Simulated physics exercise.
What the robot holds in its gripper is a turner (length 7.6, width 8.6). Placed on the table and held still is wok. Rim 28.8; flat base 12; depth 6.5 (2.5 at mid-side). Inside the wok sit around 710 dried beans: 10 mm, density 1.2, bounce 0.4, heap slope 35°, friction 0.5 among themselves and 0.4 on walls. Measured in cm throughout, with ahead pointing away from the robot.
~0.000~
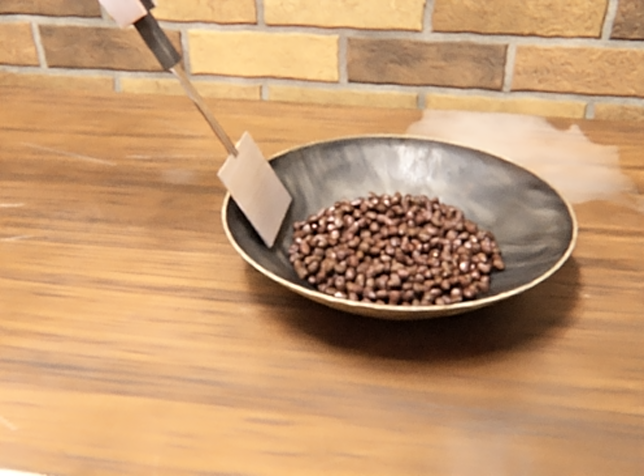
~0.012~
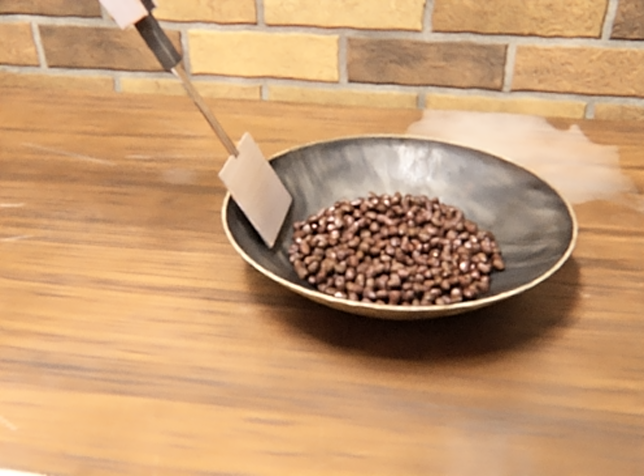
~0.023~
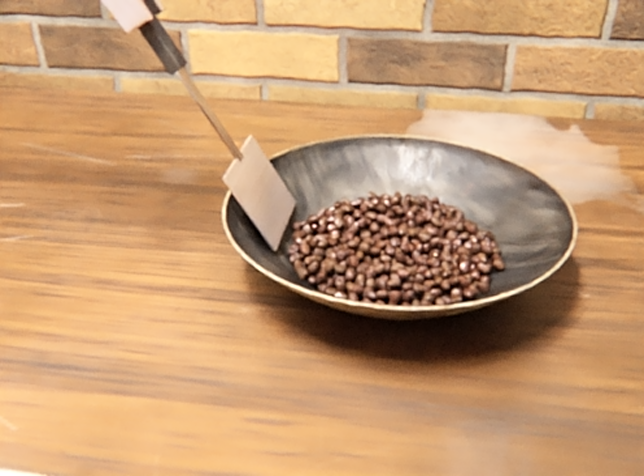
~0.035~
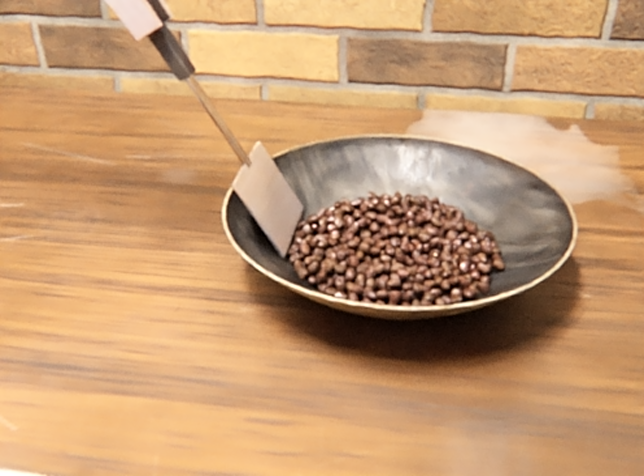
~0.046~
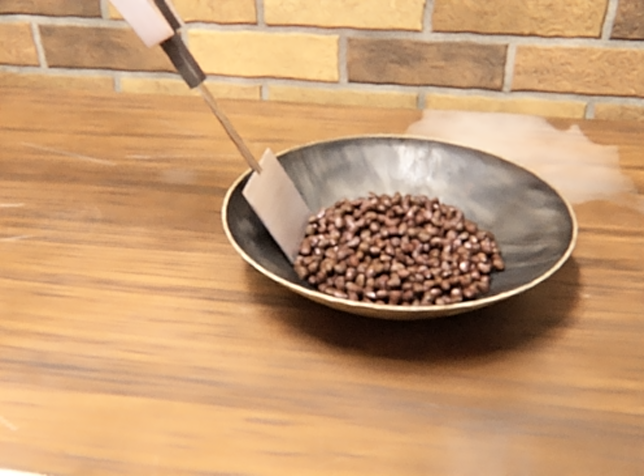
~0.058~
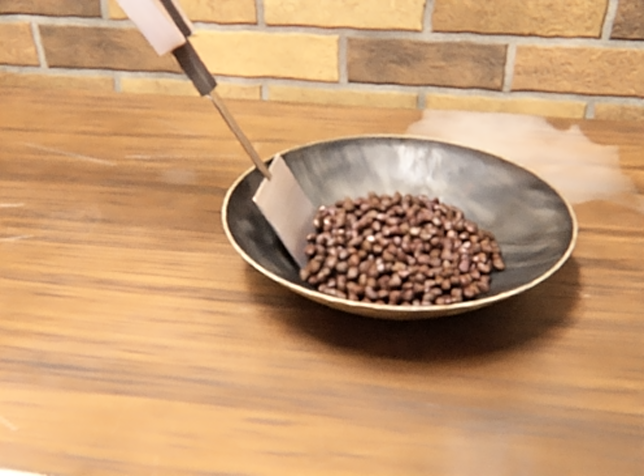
A wooden tabletop in front of a brick wall of tan and brown blocks is seen from slightly above by a still camera. A dark, shallow wok with a pale rim holds a heap of glossy brown beans, while a light-coloured turner leans in from the upper left. The turner slides slowly down and right inside the wok, its blade meeting the heap's left edge and nudging beans slightly rightward.
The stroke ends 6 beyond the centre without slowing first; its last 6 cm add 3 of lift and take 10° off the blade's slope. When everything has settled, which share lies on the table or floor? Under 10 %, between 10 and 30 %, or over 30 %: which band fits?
The band that fits is under 10 %.
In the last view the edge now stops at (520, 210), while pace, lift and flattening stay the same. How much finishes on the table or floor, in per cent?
Close to 40 per cent finishes on the table or floor.
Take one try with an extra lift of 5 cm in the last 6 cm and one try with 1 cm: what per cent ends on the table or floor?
Near 5 and 5 percent respectively.
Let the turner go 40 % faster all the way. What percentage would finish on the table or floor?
In that case, close to 10 per cent.
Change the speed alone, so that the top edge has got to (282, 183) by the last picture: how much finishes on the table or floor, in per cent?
About 20 percent.
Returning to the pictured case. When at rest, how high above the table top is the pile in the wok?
7.5 cm.
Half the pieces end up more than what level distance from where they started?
Distance: Near 5 cm.
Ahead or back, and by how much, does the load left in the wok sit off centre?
Ahead, by about 5.0 cm.
After 0.12 s, sloping 59°, highest piece 9 above the table; 714 in the wok.
After 0.18 s, sloping 55°, highest piece 10 above the table; 714 in the wok.
After 0.41 s, sloping 49°, highest piece 8 above the table; 703 in the wok, 6 on the table or floor, 5 on the blade or in flight.
After 1.46 s, sloping 49°, highest piece 7 above the table; 702 in the wok, 12 on the table or floor.
At rest, 702 in the wok, 12 on the table or floor. That is 2 % on the table or floor.
